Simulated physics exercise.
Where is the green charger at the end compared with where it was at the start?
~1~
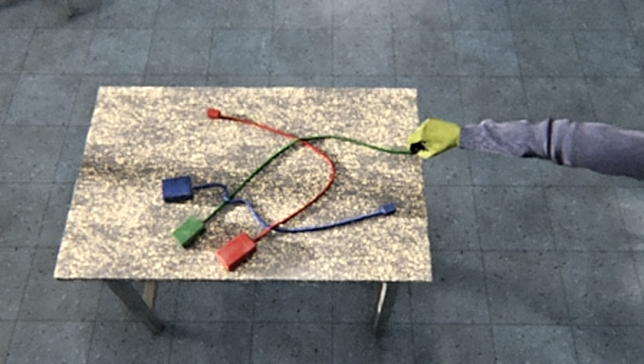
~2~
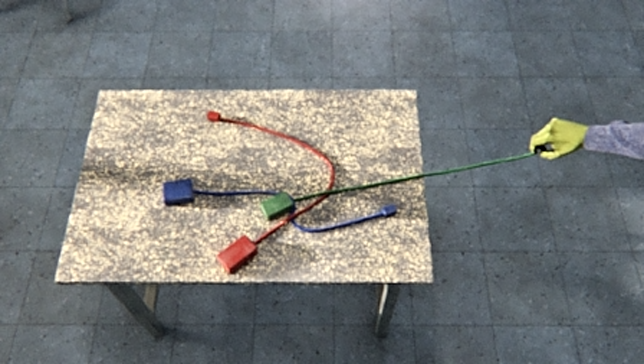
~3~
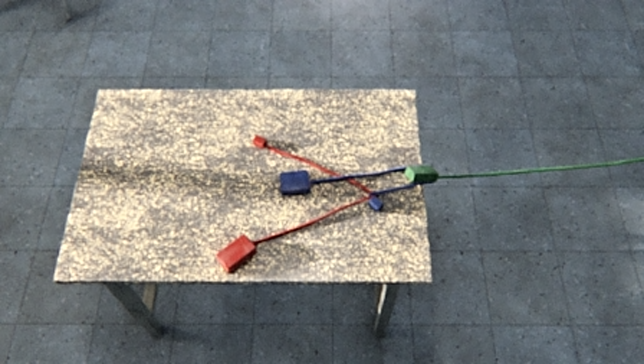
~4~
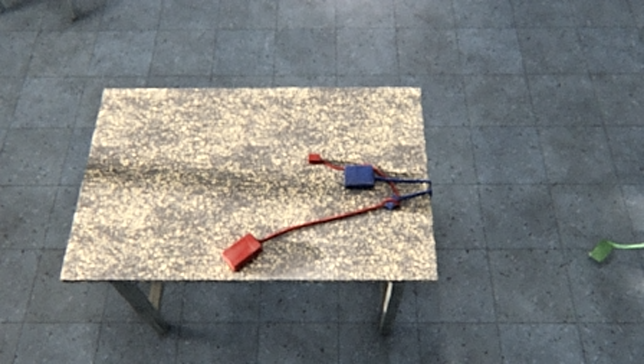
At the start it lies on the near left part of the tabletop, between the blue and red chargers. By the end it is off the table, out beyond the right edge.
